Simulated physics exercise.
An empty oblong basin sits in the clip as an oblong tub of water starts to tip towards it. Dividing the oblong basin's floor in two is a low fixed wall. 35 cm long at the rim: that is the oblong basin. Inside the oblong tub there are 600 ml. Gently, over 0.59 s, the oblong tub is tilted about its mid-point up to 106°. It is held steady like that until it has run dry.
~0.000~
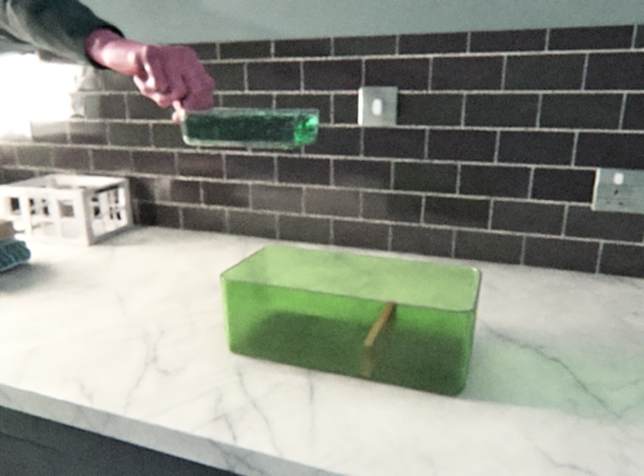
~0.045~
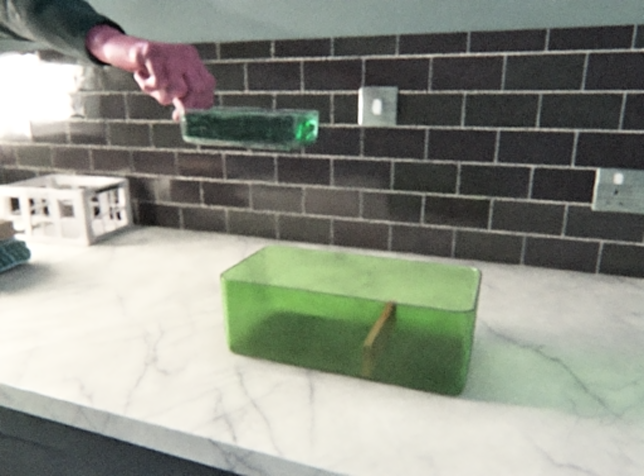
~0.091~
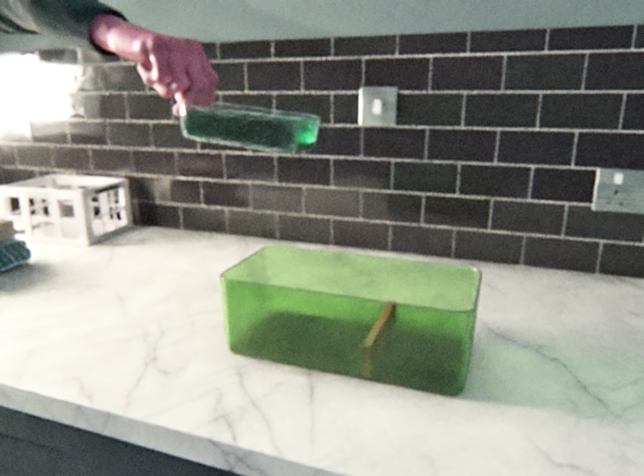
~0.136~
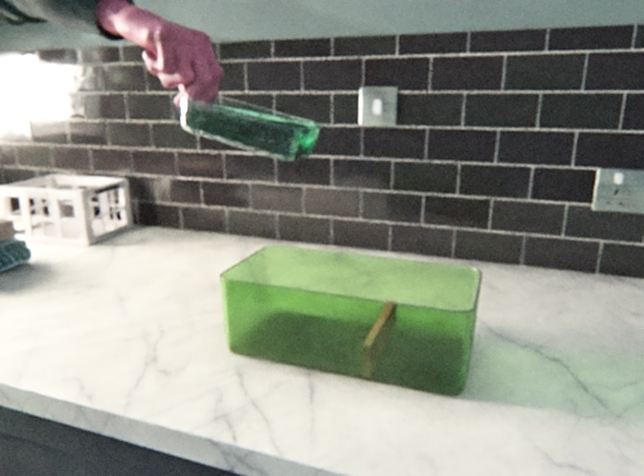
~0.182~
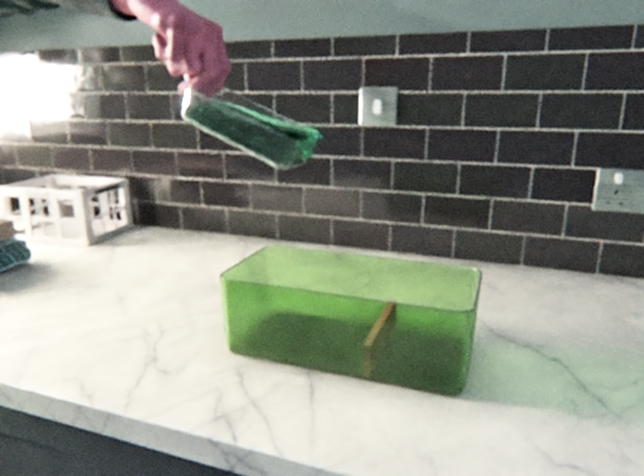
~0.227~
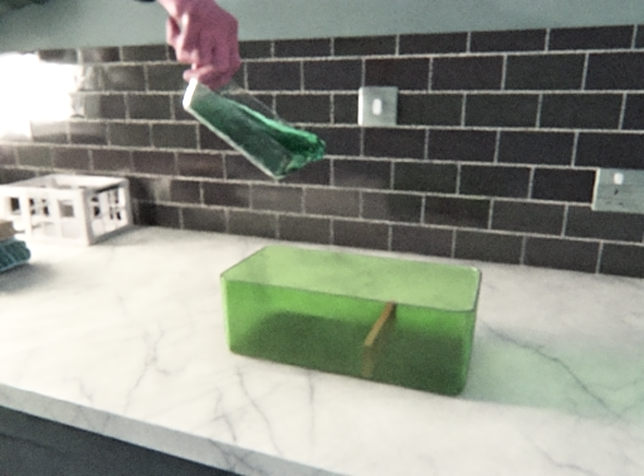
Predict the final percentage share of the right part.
Right part: About 7 %.
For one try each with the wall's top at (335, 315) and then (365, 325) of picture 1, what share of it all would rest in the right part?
Respectively 75 and 30 %.
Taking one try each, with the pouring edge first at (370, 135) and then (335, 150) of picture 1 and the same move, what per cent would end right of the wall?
Try 1: Approx. 70 %; try 2: Approx. 15 %.
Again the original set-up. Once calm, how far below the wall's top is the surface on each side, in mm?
Roughly 32 mm on the left side and roughly 46 mm on the right.
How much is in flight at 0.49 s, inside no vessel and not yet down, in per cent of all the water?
At that moment, about 44 percent.
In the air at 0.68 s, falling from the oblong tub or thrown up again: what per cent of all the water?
Roughly 14 %.
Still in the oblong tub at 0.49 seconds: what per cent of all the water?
6 %.
Then, 0.49 s in, the tilt is 98° and 6 per cent is still to pour, 50 is left of the wall and 0 right of it.
Then, 0.68 s in, the tilt is 106° and 0 per cent is still to pour, 82 is left of the wall and 2 right of it.
Then, 0.87 s in, the tilt is 106° and 0 per cent is still to pour, 85 is left of the wall and 6 right of it.
Then, 1.09 s in, the tilt is 106° and 0 per cent is still to pour, 85 is left of the wall and 7 right of it.
Finally, 85 per cent lies left of the wall, 7 right of it and 8 outside.
